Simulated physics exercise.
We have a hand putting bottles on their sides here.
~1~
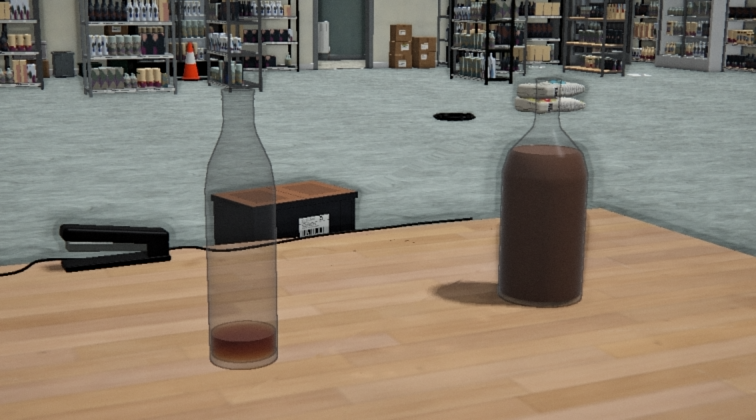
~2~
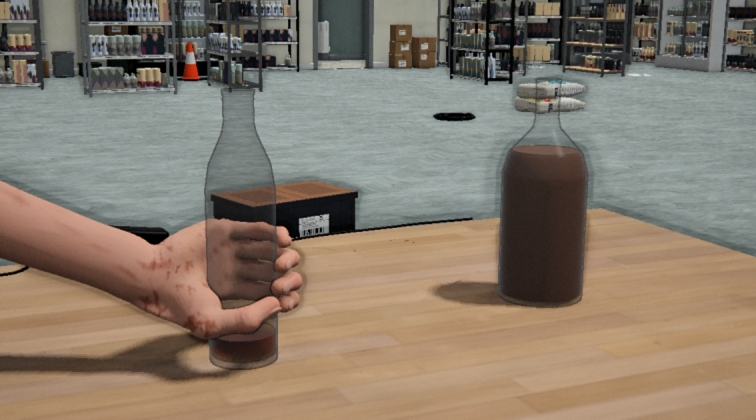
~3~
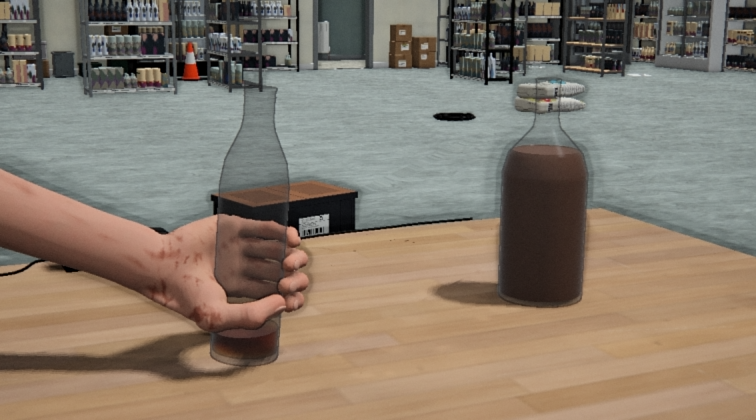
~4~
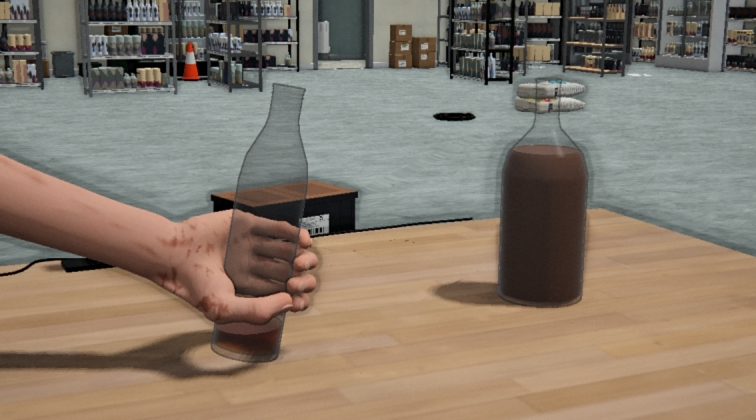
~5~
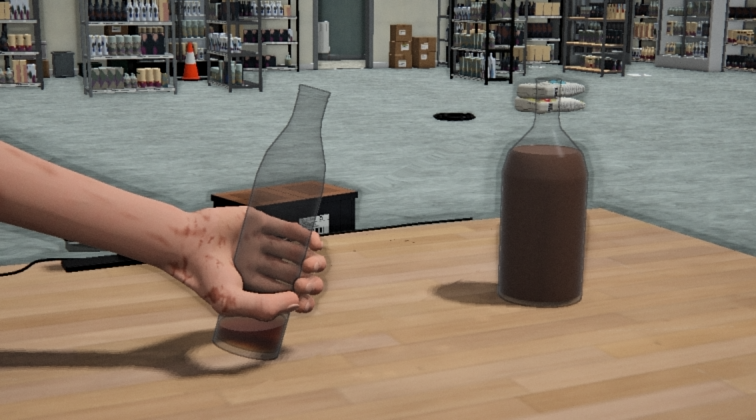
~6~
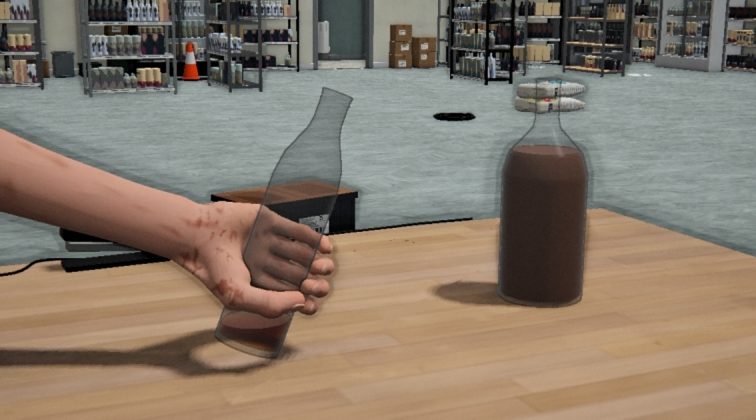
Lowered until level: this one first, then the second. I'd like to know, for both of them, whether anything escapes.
Left: Nothing escapes; right: Something escapes.
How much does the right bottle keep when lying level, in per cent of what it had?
Residual share: About 40 per cent.
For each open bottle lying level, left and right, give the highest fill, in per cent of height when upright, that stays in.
First: 22 percent; second: 26 percent.
Soon after, the left bottle is nearly down; left bottle, nothing comes out.
Later, the left bottle lies flat; left bottle, nothing comes out.
In the end, both lie flat; left bottle, nothing comes out; right bottle, it is running out of the neck.
